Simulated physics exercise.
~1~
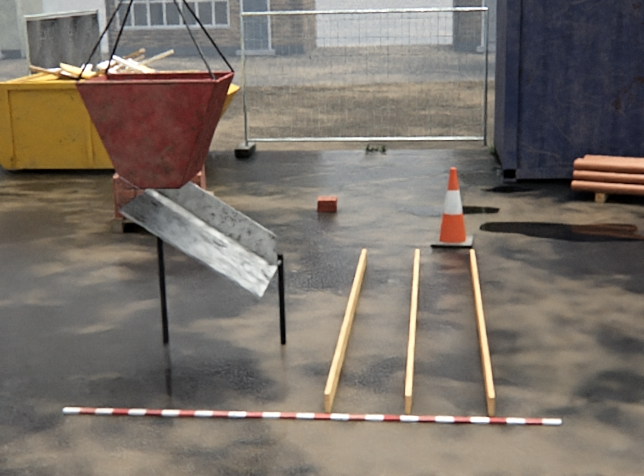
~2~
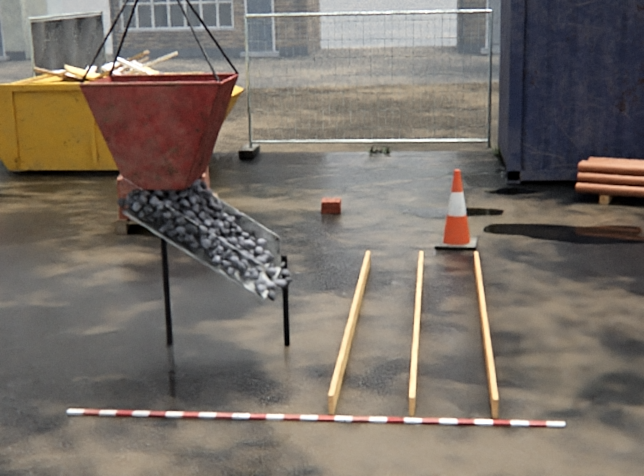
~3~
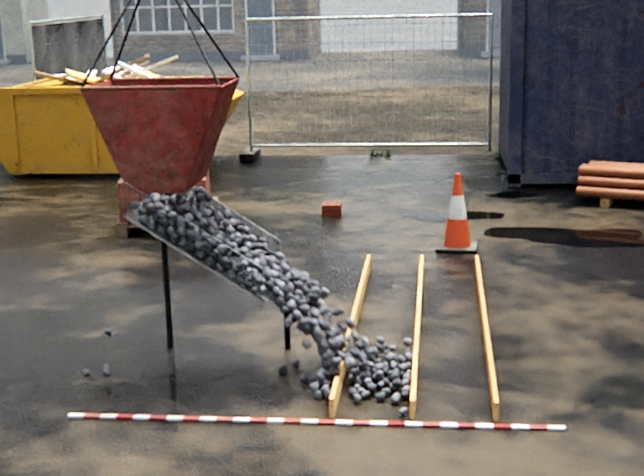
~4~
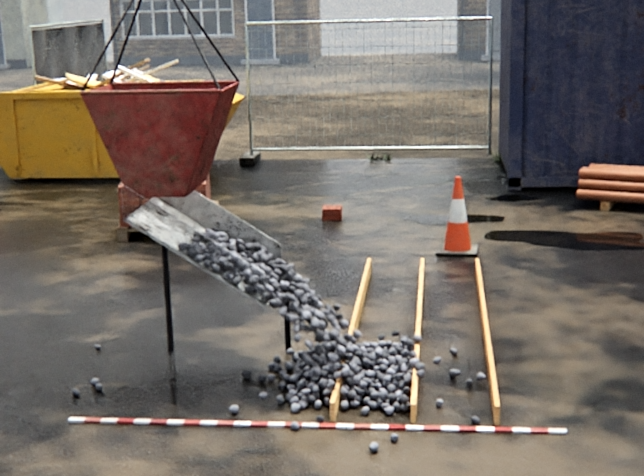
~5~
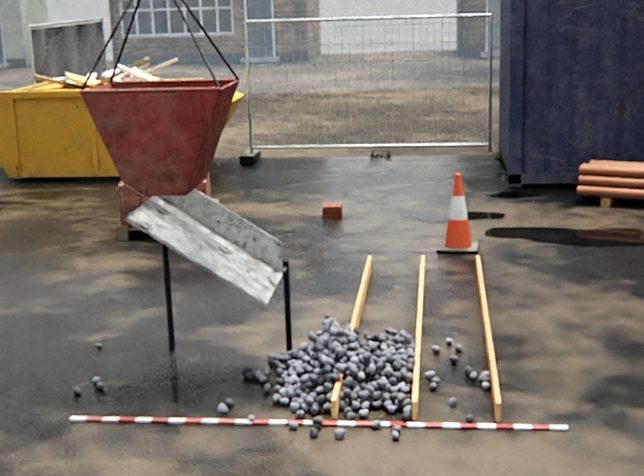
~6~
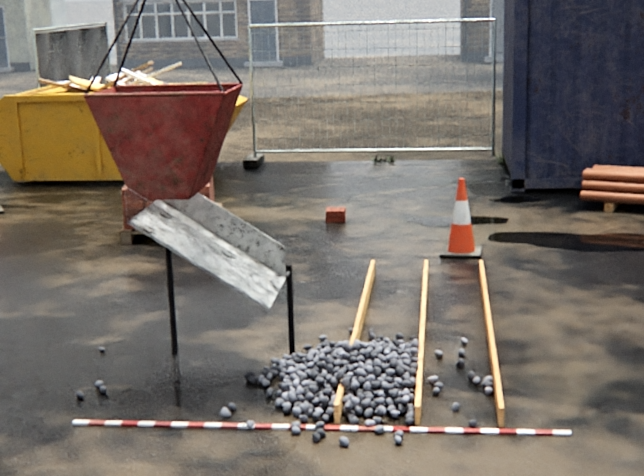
The video shows grey stones pouring from a red hopper down a sloping metal chute onto wet ground marked with three wooden boards. They pile up around the left board, mostly in the left bay and to its left, with a few scattered in the right bay.
